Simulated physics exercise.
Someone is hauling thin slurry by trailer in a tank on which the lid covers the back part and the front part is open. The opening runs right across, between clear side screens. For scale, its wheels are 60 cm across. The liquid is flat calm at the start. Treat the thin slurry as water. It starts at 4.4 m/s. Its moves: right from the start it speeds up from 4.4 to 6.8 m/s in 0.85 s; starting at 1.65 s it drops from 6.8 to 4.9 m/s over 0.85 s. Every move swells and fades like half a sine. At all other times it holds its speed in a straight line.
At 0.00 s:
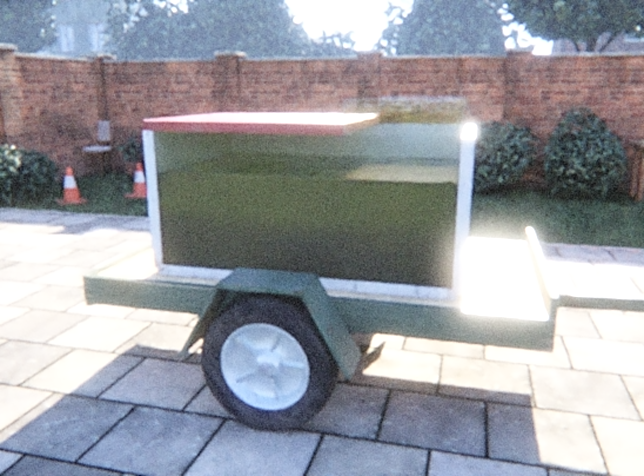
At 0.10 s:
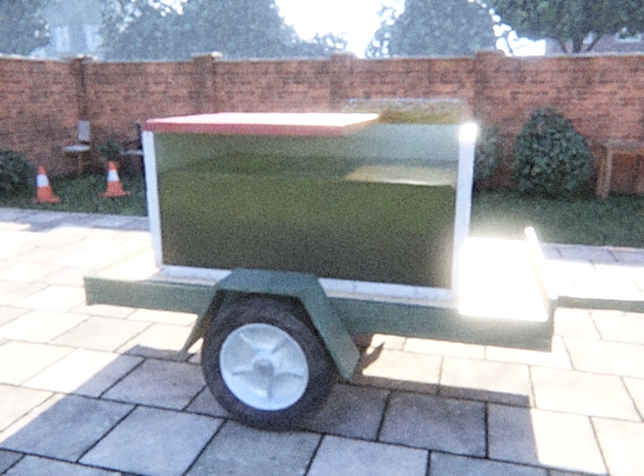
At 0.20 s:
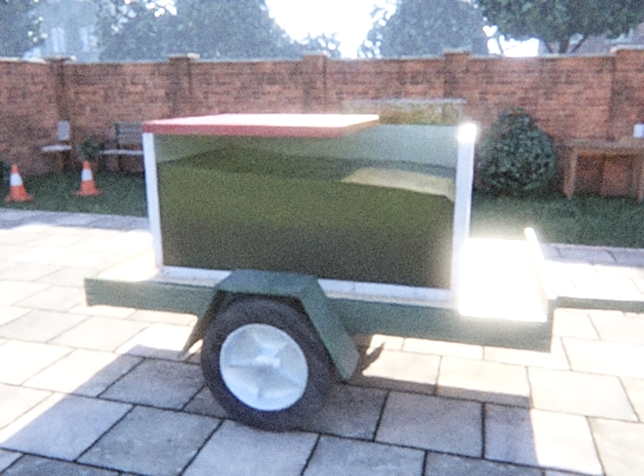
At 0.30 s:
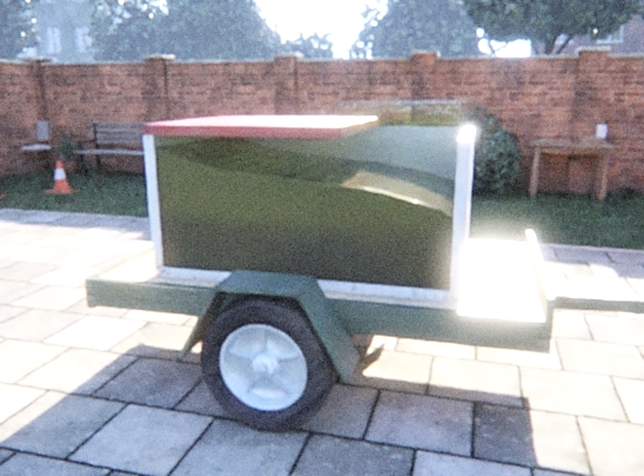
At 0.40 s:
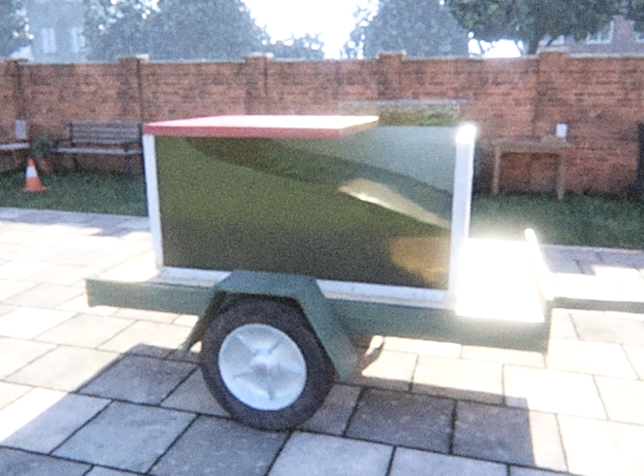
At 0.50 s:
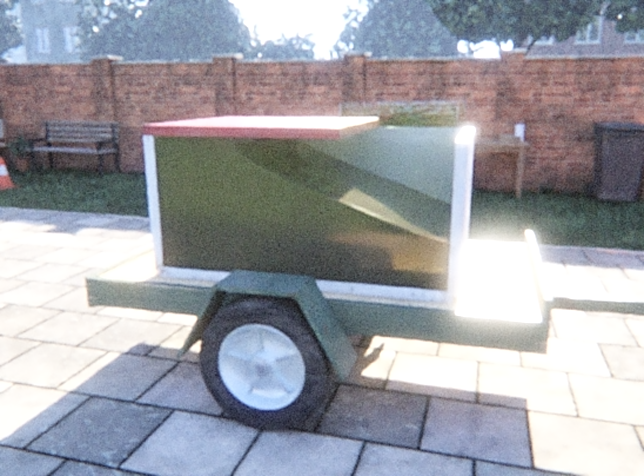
The murky liquid in the trailer's tank sinks at the right and climbs at the left.
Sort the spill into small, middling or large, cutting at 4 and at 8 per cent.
The loss is small.
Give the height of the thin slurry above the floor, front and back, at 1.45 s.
About 64 cm in front and 38 cm behind.
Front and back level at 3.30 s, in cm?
About 34 cm in front and 60 cm behind.
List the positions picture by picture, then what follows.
In the first picture, the surface is at (432, 186) near the front wall; the surface is at (185, 174) near the back wall; the front is on the right; the opening runs from (344, 126) to (462, 127); a wheel hub at (261, 371).
In the second picture, the surface is at (430, 186) near the front wall; the surface is at (184, 175) near the back wall.
In the third picture, the surface is at (429, 196) near the front wall; the surface is at (184, 172) near the back wall.
In the fourth picture, the surface is at (428, 209) near the front wall; the surface is at (183, 161) near the back wall.
In the fifth picture, the surface is at (426, 224) near the front wall; the surface is at (182, 141) near the back wall.
In the sixth picture, the surface is at (425, 237) near the front wall; the surface is at (182, 140) near the back wall; a wheel hub at (258, 372).
By 1.45 s the surface stands 38 cm at the back and 64 cm at the front; nothing has left.
By 2.40 s the surface stands 33 cm at the back and 66 cm at the front; 1 per cent is out, over the front.
By 3.30 s the surface stands 60 cm at the back and 34 cm at the front; 2 per cent is out, over the front.
By 5.39 s 2 per cent is out, over the front, 10 of 580 litres.
